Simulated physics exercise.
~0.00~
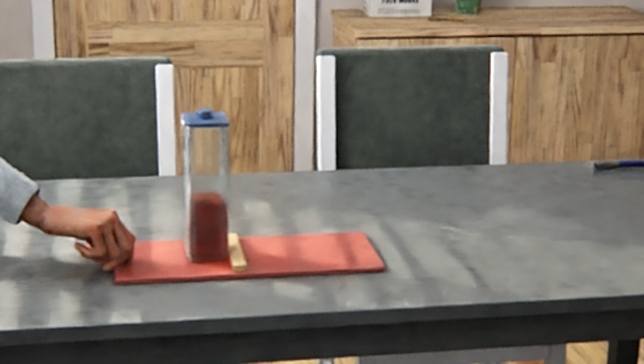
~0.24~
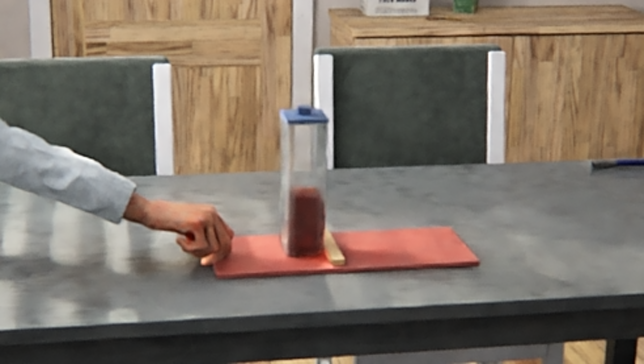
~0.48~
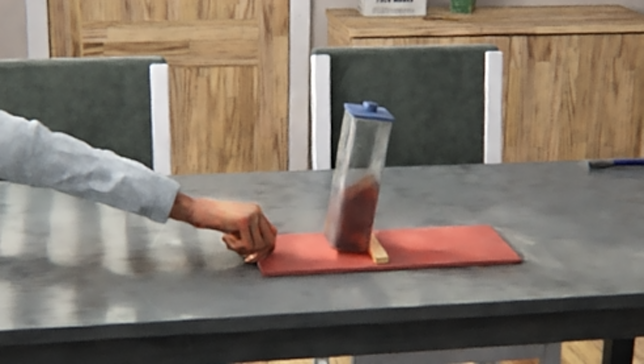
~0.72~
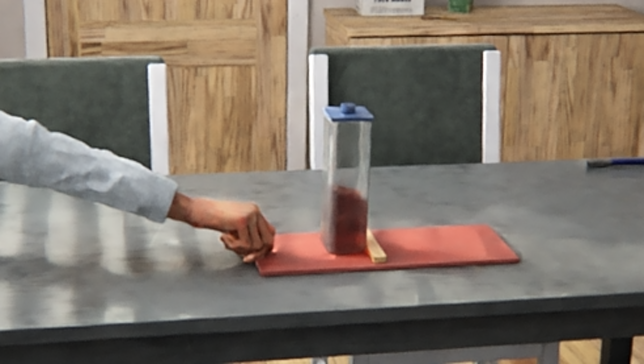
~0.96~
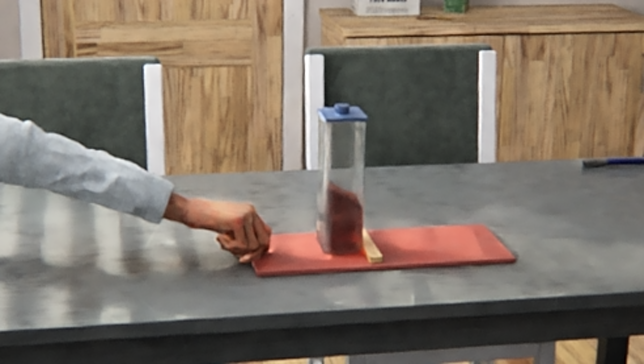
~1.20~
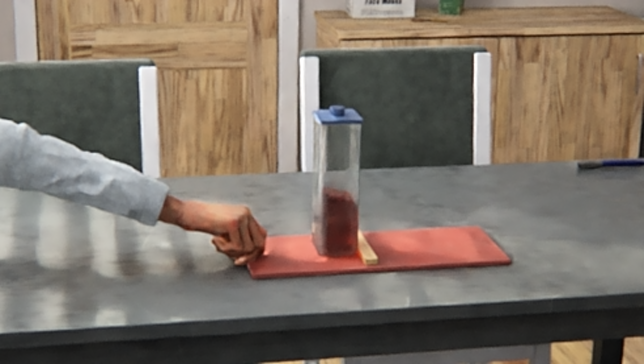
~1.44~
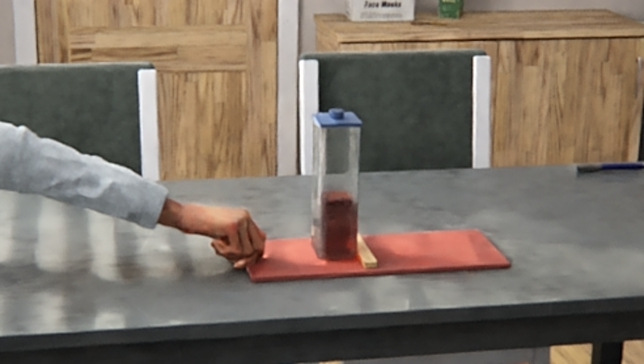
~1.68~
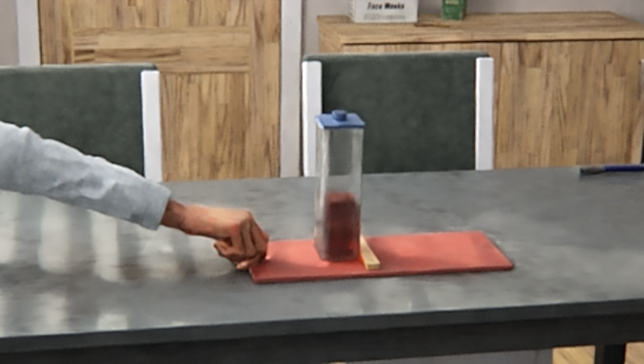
A tall, square bottle partly filled with dark reddish liquid rode upright as a hand slid its red board to the right across a gray table, then tipped right against a small wooden strip when the board stopped, rocked back and stayed standing.
